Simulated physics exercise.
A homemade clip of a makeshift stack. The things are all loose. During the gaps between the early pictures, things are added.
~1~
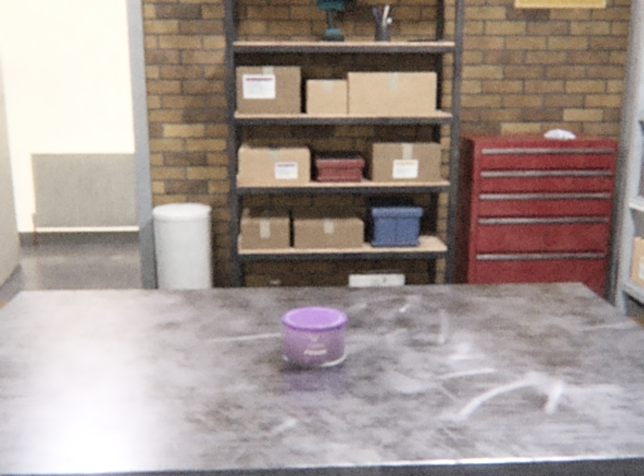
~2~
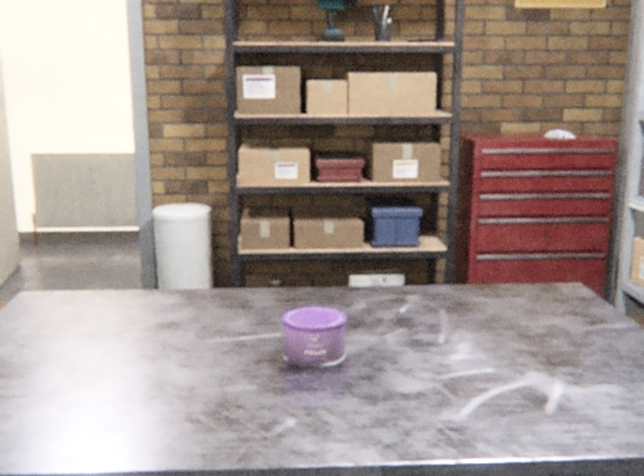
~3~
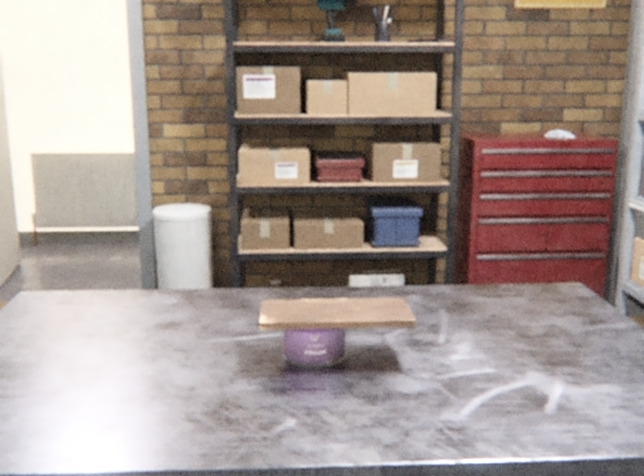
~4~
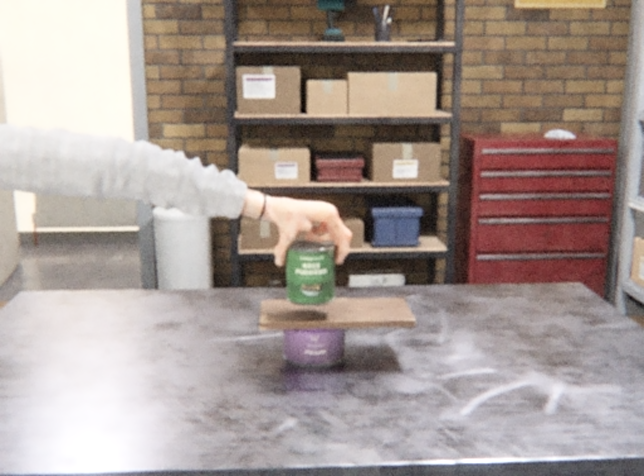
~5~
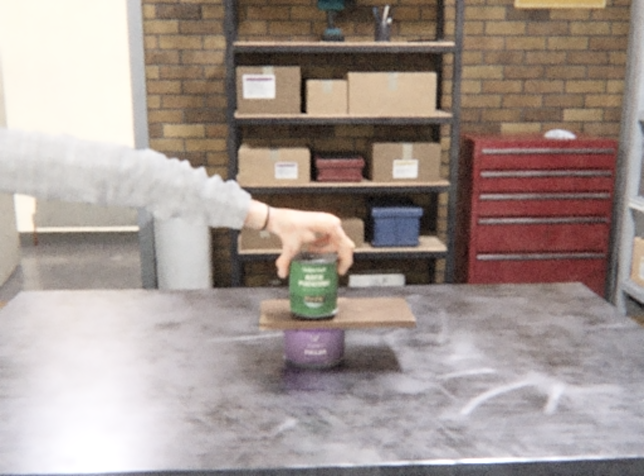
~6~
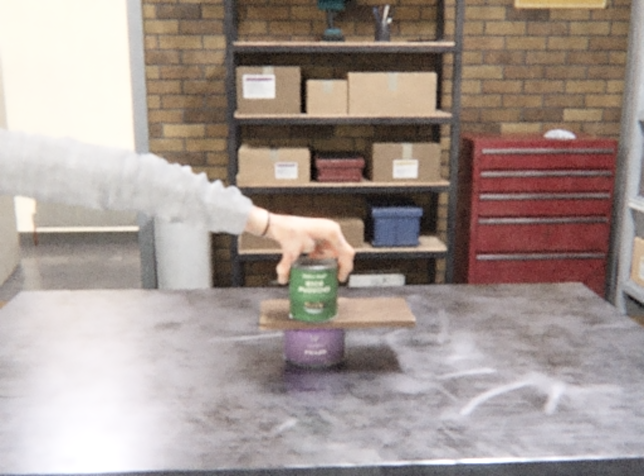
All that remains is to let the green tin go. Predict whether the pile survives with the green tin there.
It will stay intact.
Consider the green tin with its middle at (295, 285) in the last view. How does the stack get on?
Outcome: Stable.
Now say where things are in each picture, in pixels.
In the first picture, the last thing is not in view yet.
In the second picture, the last thing is not in view yet.
In the third picture, the last thing is not in view yet; brown board (335, 313).
In the fourth picture, on its way; green tin (311, 272); brown board (335, 313).
In the fifth picture, on its way; green tin (314, 283); brown board (335, 313).
In the sixth picture, in place under the hand; green tin (314, 289); brown board (335, 313).
Then, 0.40 s on from there, no change.
Then, 1.10 s on from there, green tin resting near (314, 289).
In the end, all 3 unmoved. At the end, from the last picture's camera, green tin near (314, 289). The stack stays up.
